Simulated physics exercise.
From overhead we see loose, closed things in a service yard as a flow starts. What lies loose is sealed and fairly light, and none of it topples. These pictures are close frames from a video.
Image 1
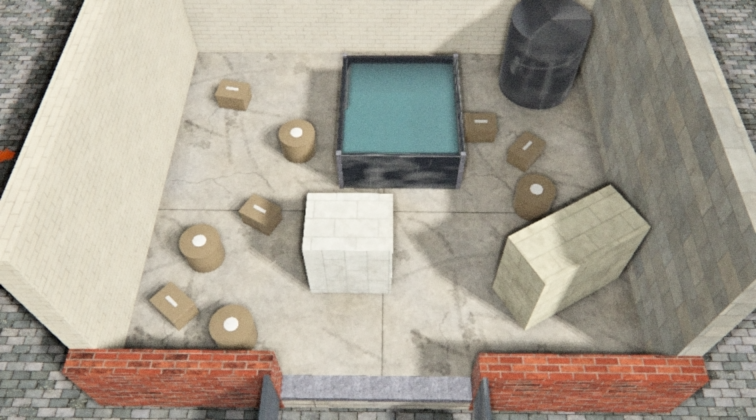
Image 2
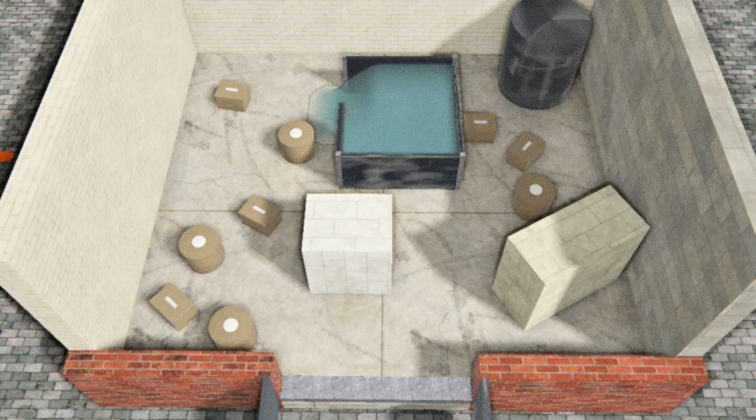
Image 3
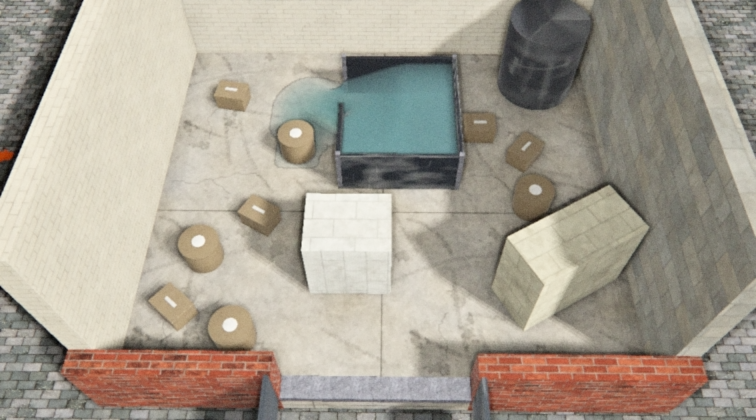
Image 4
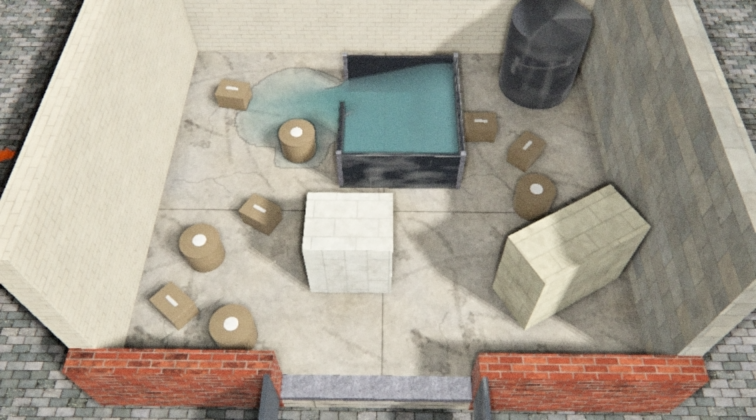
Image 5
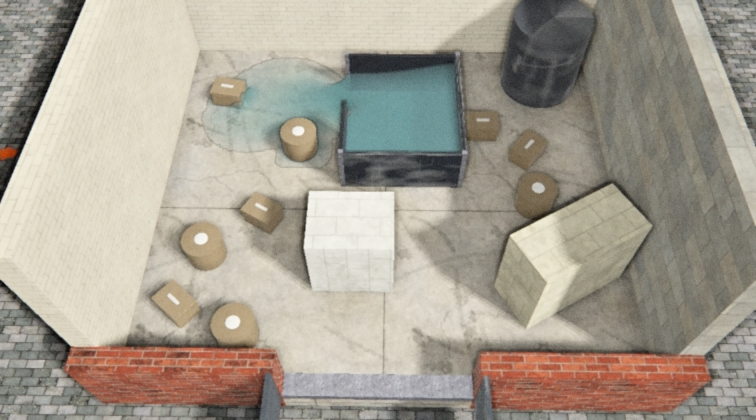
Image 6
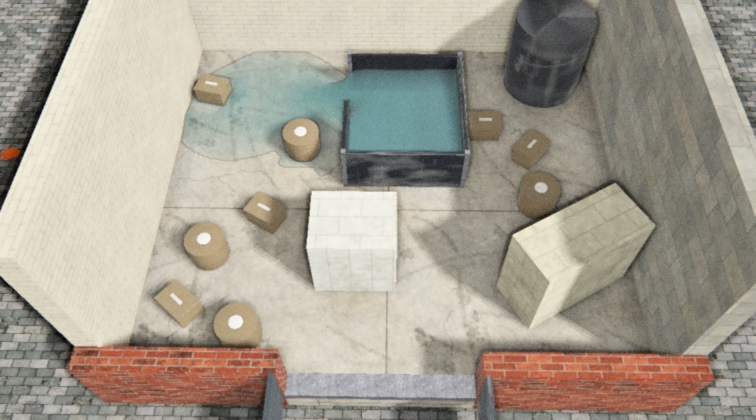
We see a walled yard from above, with scattered brown boxes and round tubs, as teal water pours from the left side of a dark tank, spreads across the ground, and nudges one box slightly left.
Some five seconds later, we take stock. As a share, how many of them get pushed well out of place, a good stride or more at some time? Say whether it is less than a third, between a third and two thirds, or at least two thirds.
The portion knocked well out of place is a third to two thirds.
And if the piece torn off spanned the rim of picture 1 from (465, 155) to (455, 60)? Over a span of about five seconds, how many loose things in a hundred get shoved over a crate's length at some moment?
40 % or thereabouts.
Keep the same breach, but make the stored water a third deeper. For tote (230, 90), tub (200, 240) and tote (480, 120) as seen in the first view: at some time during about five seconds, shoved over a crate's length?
In turn: Yes, shifted that much, less than that.
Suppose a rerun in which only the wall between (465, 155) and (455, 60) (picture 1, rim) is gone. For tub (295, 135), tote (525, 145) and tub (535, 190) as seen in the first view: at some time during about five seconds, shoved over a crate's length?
Order as asked: Not sent that far; sent that far; sent that far.
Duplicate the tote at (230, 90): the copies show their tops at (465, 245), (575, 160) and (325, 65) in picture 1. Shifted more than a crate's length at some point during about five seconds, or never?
In sequence: Doesn't go far, doesn't go far, pushed clear.
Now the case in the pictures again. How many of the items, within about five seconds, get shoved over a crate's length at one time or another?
That adds up to 4.
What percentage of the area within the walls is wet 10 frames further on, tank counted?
About 30 percent.
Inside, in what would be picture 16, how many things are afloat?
Tally: 1.
A moment on, 1 of 10 are well off their spots; 1 afloat.
Next, 0 of 10 are well off their spots; 1 afloat.
Later, 3 of 10 are well off their spots; 2 afloat.
In the end, 4 of 10 are well off their spots, and 4 have been at some point; 2 afloat.
